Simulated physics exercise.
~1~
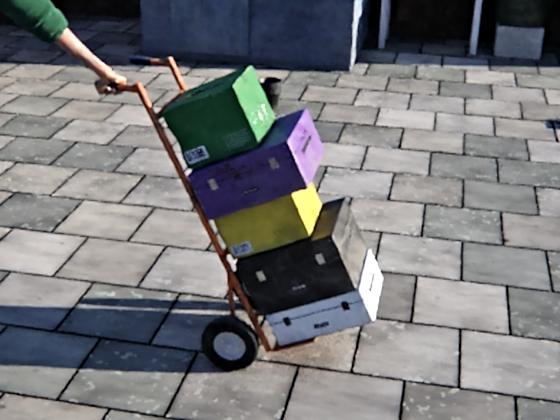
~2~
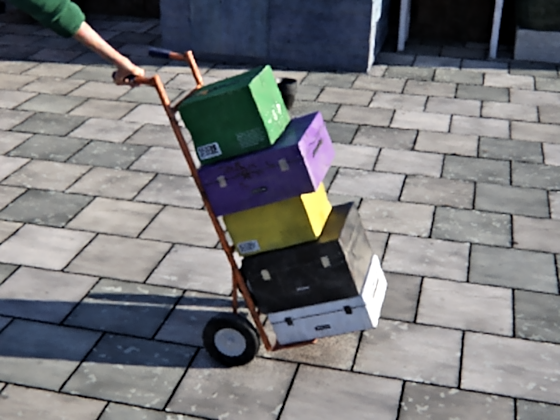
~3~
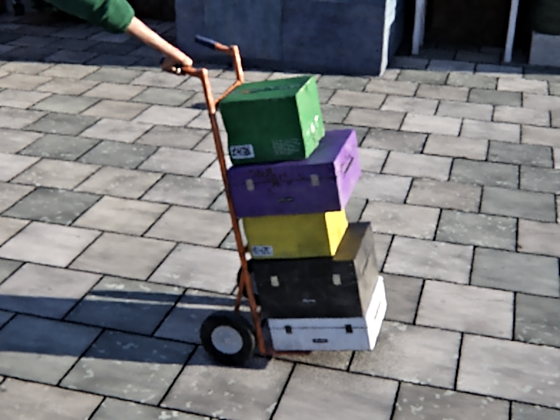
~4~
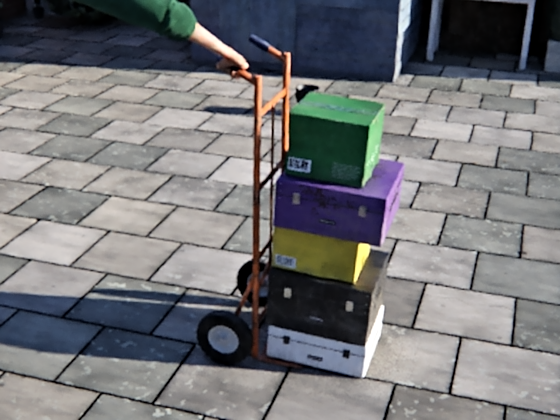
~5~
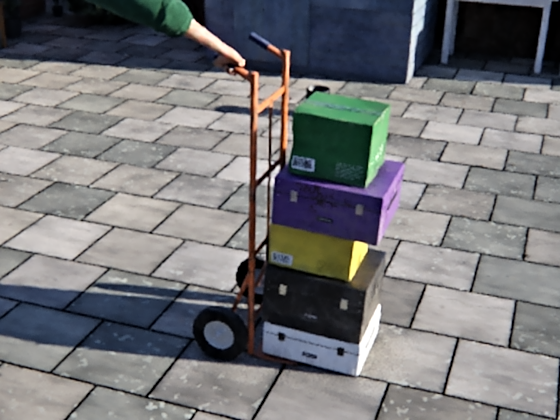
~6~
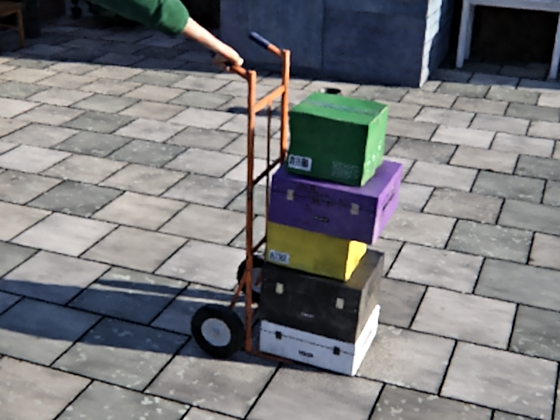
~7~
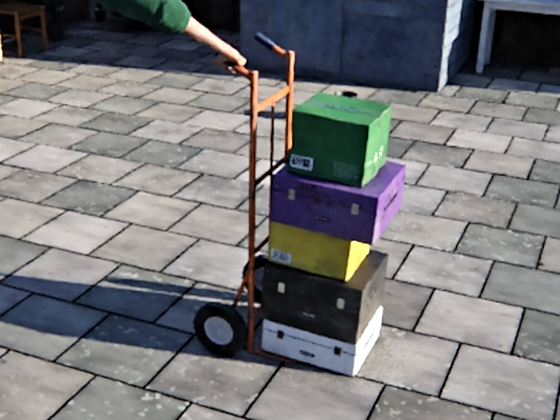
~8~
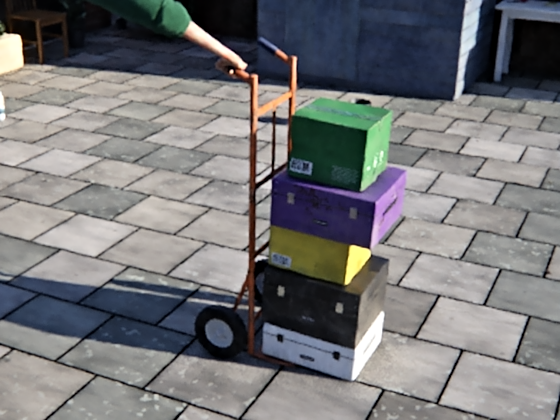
An orange hand truck leans back to the left on a sunlit grey stone patio, seen from the side and slightly above, its handle held by a hand in a green sleeve. Stacked on it from the bottom are a white toolbox, a black toolbox, a yellow parcel, a purple toolbox and a green box. The hand pushes the handle to the right, and the truck swings upright with the whole stack tipping along with it. The truck then stands still, the hand staying on the handle as the view drifts slightly sideways. All five items end still stacked and upright.
